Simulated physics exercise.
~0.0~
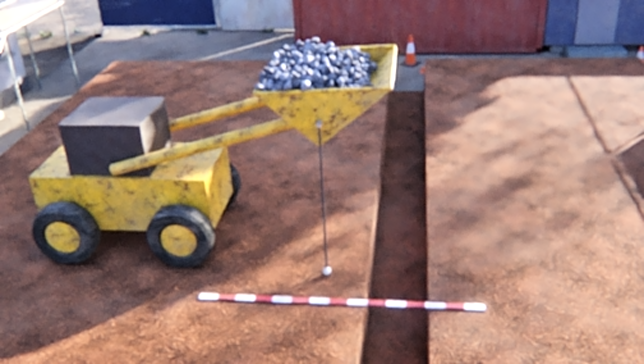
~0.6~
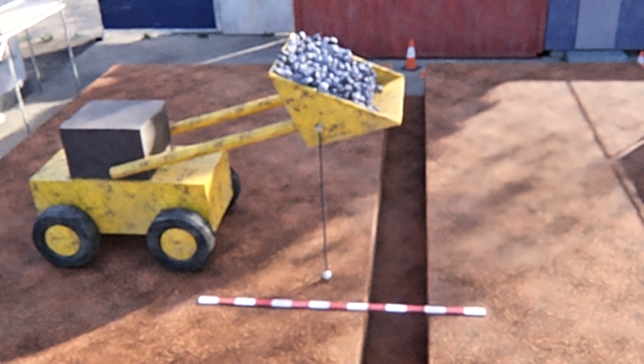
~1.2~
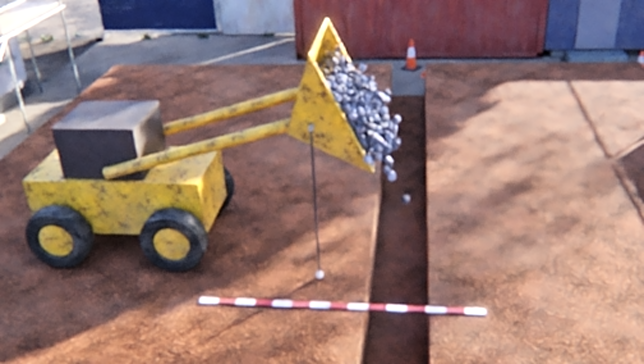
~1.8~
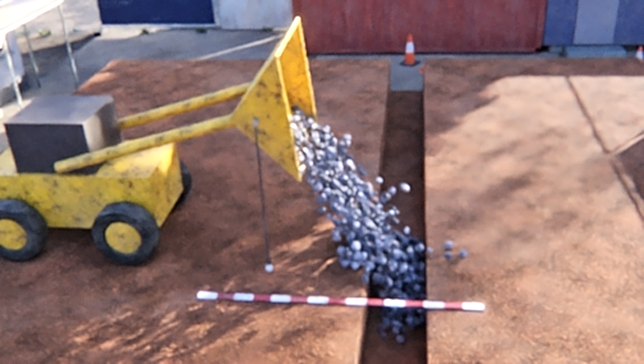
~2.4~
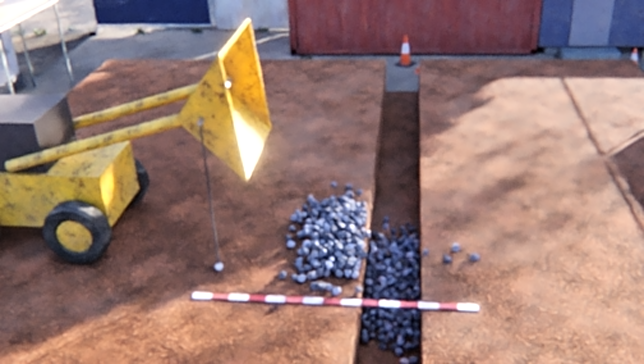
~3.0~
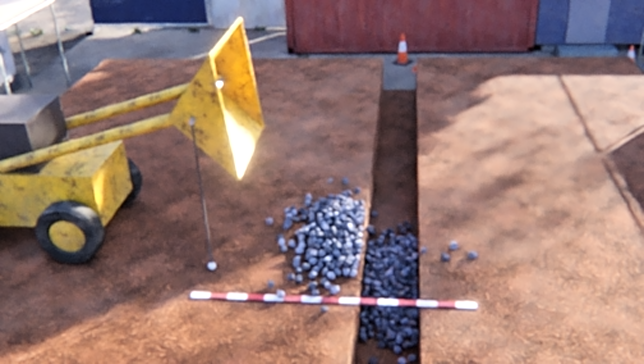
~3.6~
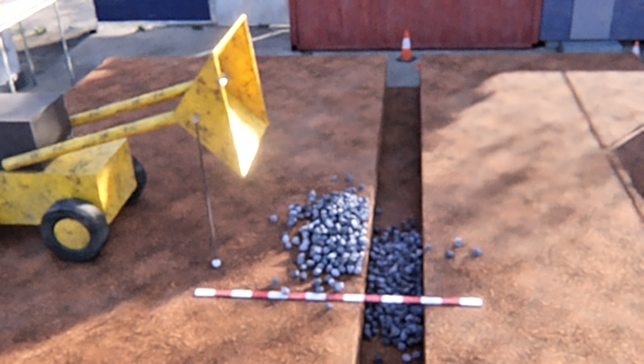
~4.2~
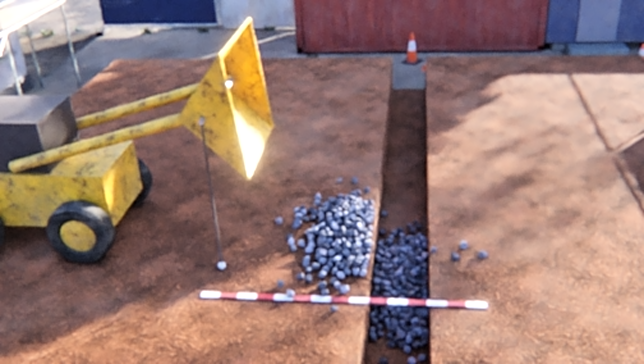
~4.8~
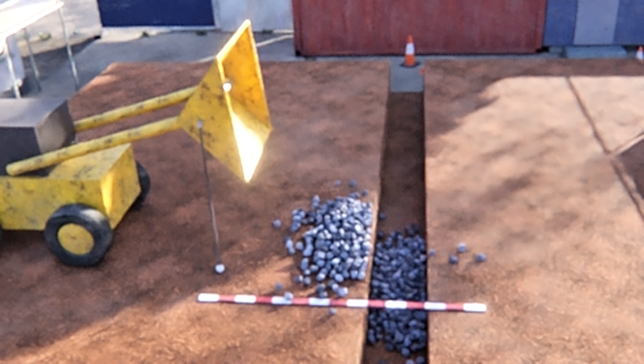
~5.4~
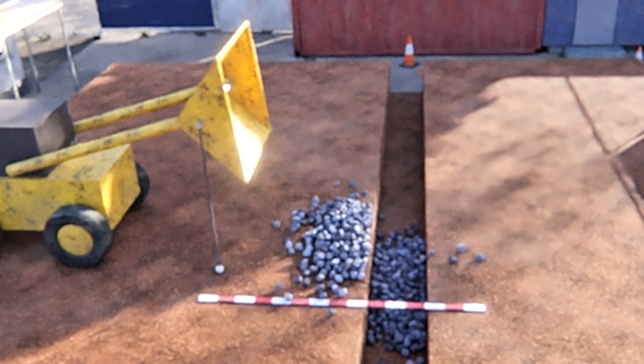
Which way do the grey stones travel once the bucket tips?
They move downward, pouring off the bucket's lip towards the ground and into the trench.
